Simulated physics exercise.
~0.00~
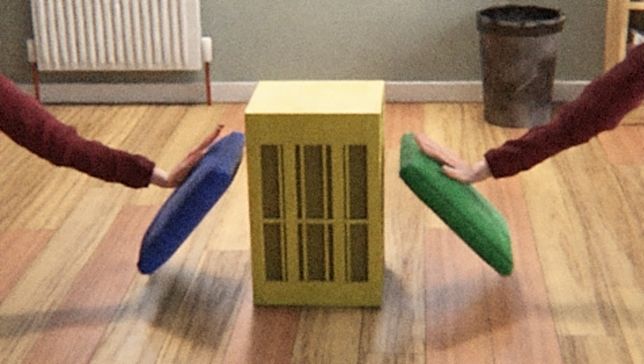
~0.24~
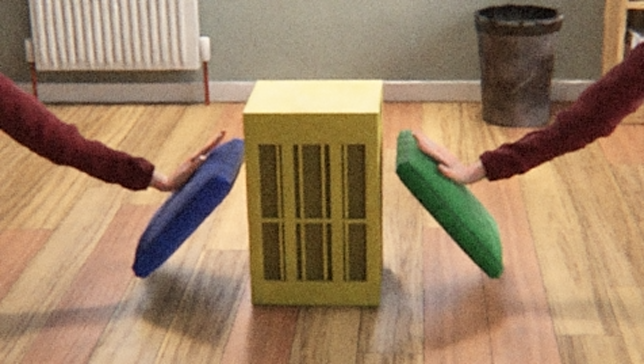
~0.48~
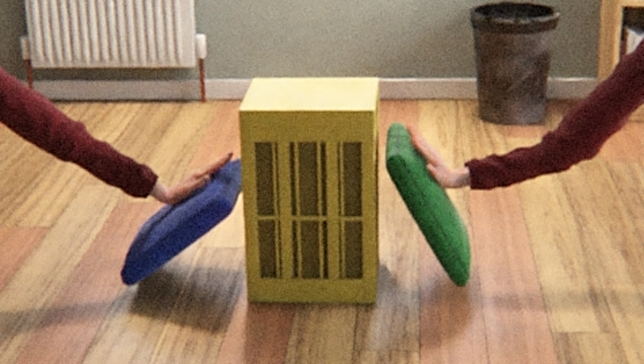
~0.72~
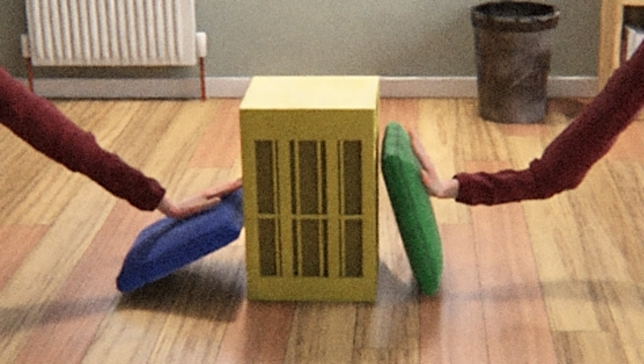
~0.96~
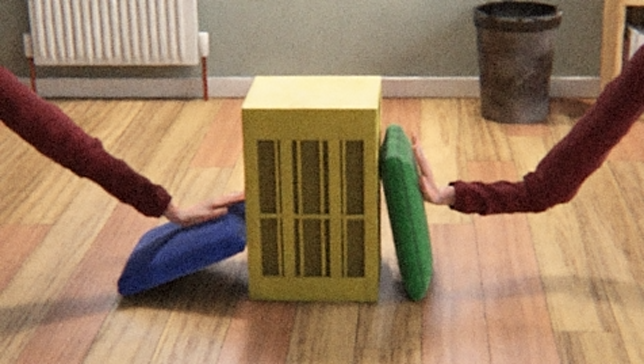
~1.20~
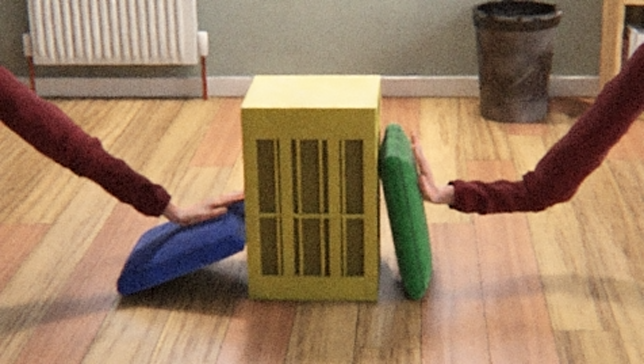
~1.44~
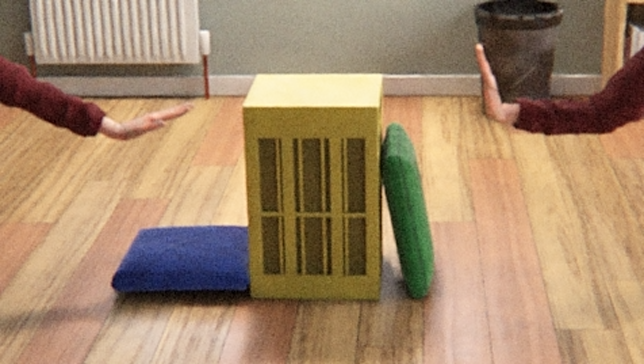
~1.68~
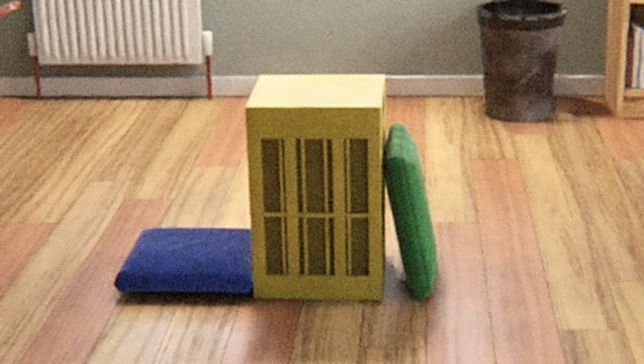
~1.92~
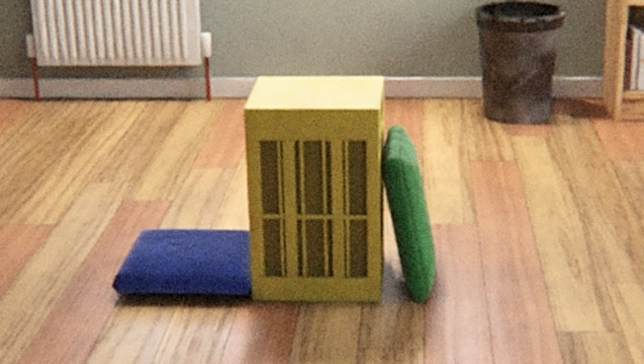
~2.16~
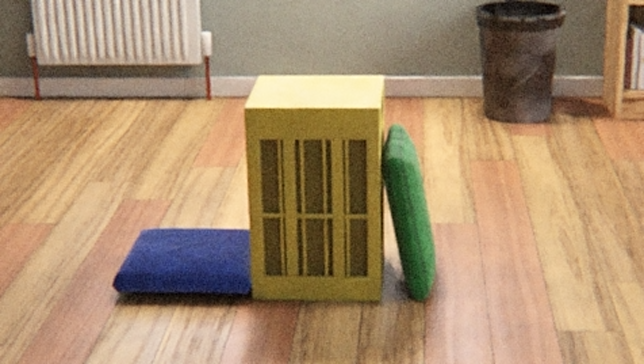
The clip opens on a yellow crate standing on a wooden floor, with a hand on the left holding a tilted blue cushion and a hand on the right holding a tilted green pillow. The two hands bring them in against the sides of the crate, the blue cushion sinking to a low slant while the green pillow swings nearly upright. Both hands hold them there briefly, then let go and draw back out of view. The blue cushion slumps flat onto the floor beside the crate. The green pillow keeps its steep lean against the right side and stays propped up.
